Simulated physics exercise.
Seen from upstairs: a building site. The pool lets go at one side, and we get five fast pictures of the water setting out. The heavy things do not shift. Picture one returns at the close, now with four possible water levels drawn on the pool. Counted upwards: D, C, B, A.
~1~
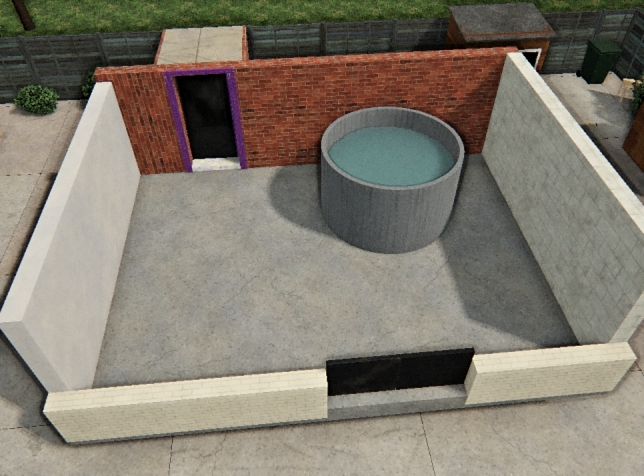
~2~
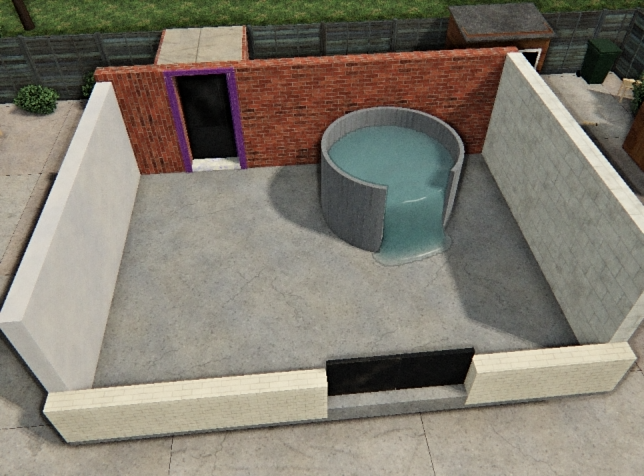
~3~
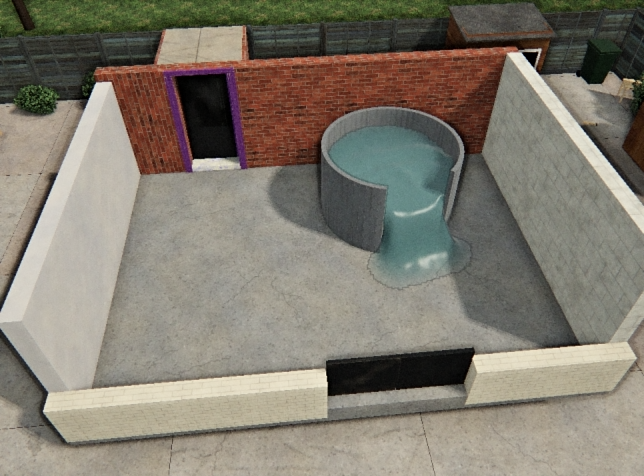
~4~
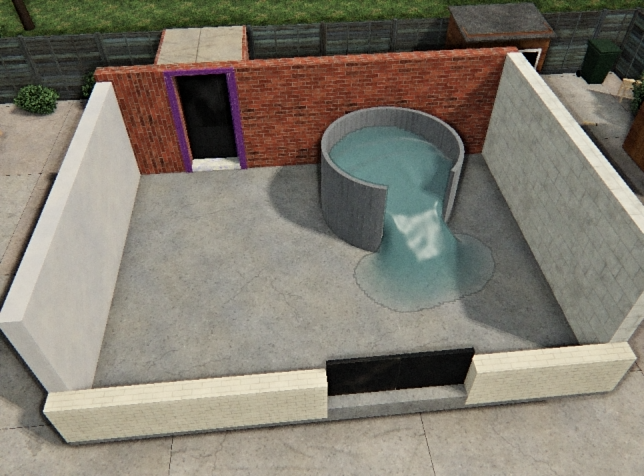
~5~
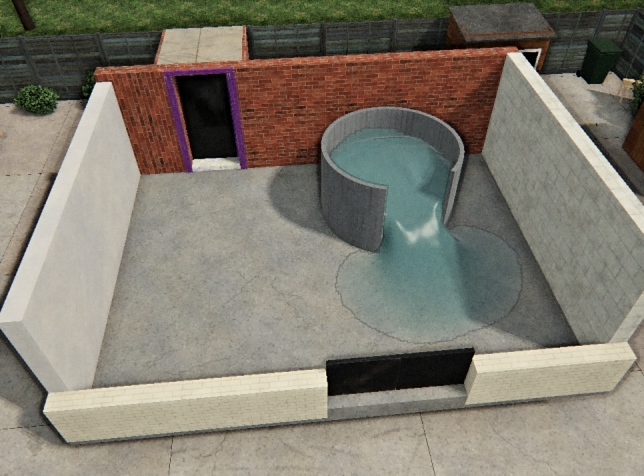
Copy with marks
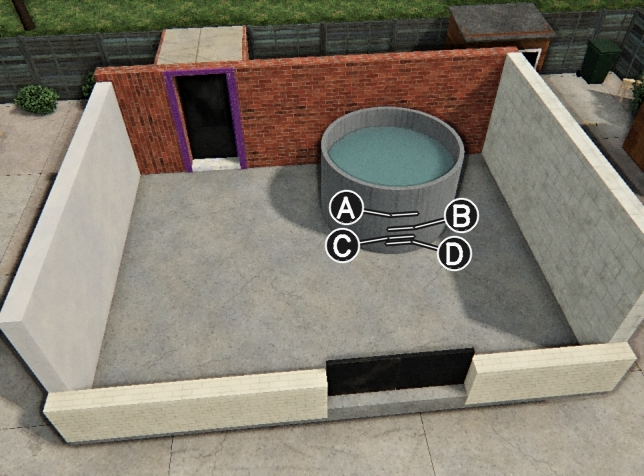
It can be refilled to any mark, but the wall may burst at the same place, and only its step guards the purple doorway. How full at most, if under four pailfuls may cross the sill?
The limit is A.
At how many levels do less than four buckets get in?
All of the four.
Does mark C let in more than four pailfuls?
No, not at all.
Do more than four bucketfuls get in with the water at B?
No.
On the marked copy, A at (403, 214); B at (401, 228); C at (400, 237); D at (399, 242); from the bottom up D, C, B, A.
Choosing A, a bucket or two gets in.
Choosing B, nothing gets over.
Choosing C, nothing gets over.
Choosing D, nothing gets over.
